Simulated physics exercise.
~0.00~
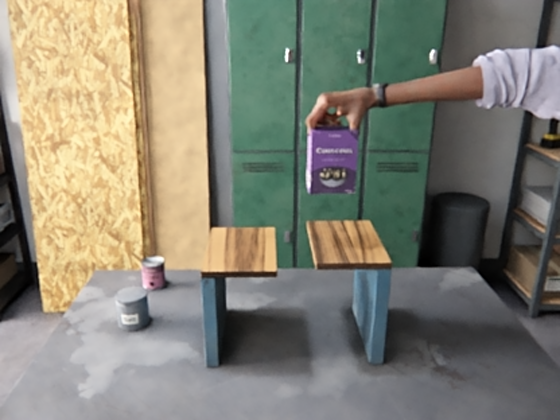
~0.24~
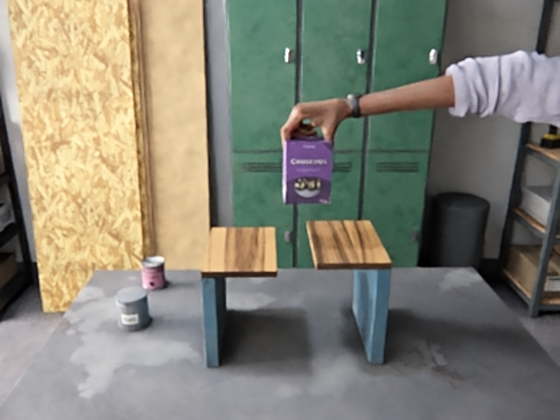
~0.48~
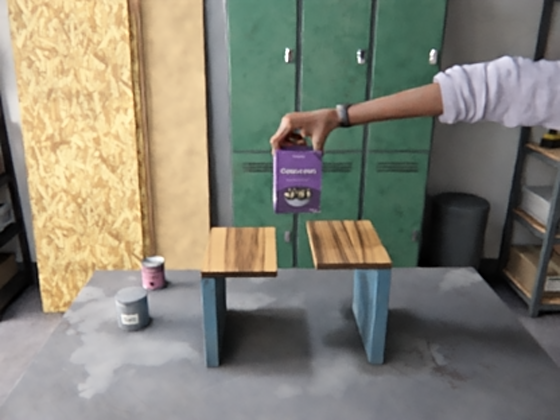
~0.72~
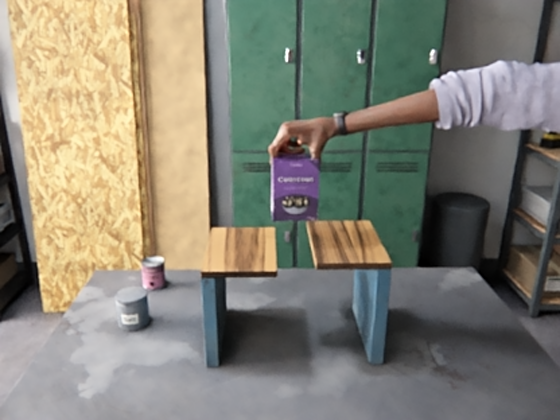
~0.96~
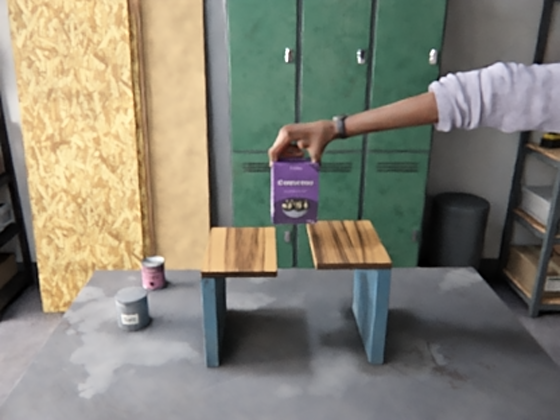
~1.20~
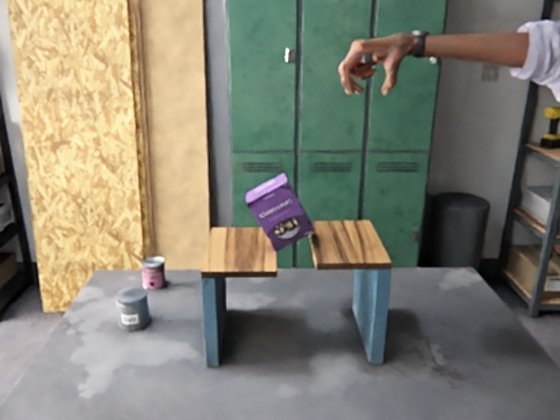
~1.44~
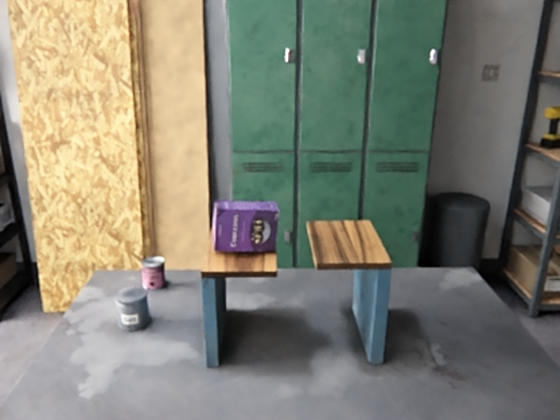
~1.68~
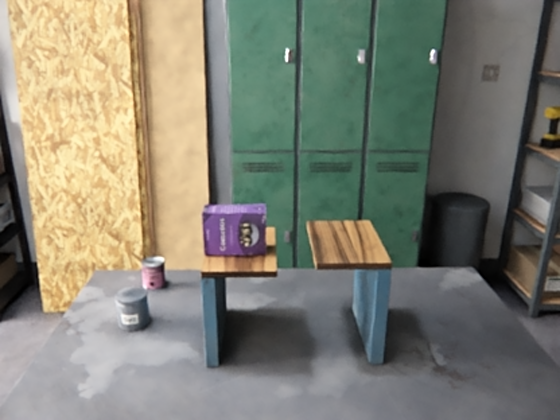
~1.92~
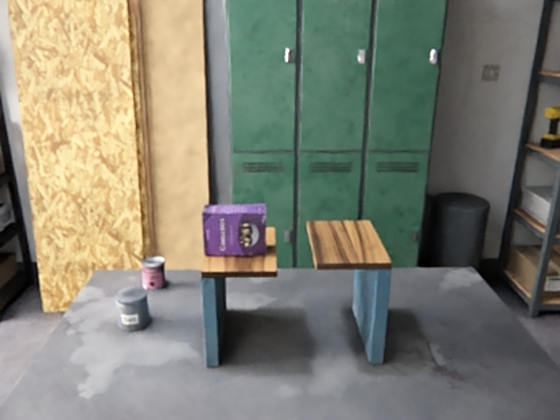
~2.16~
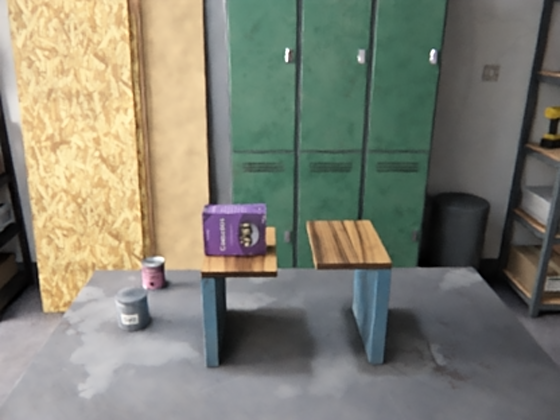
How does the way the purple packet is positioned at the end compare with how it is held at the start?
At the start the purple packet is held upright, but at the end it is lying on its side on top of the left stand.
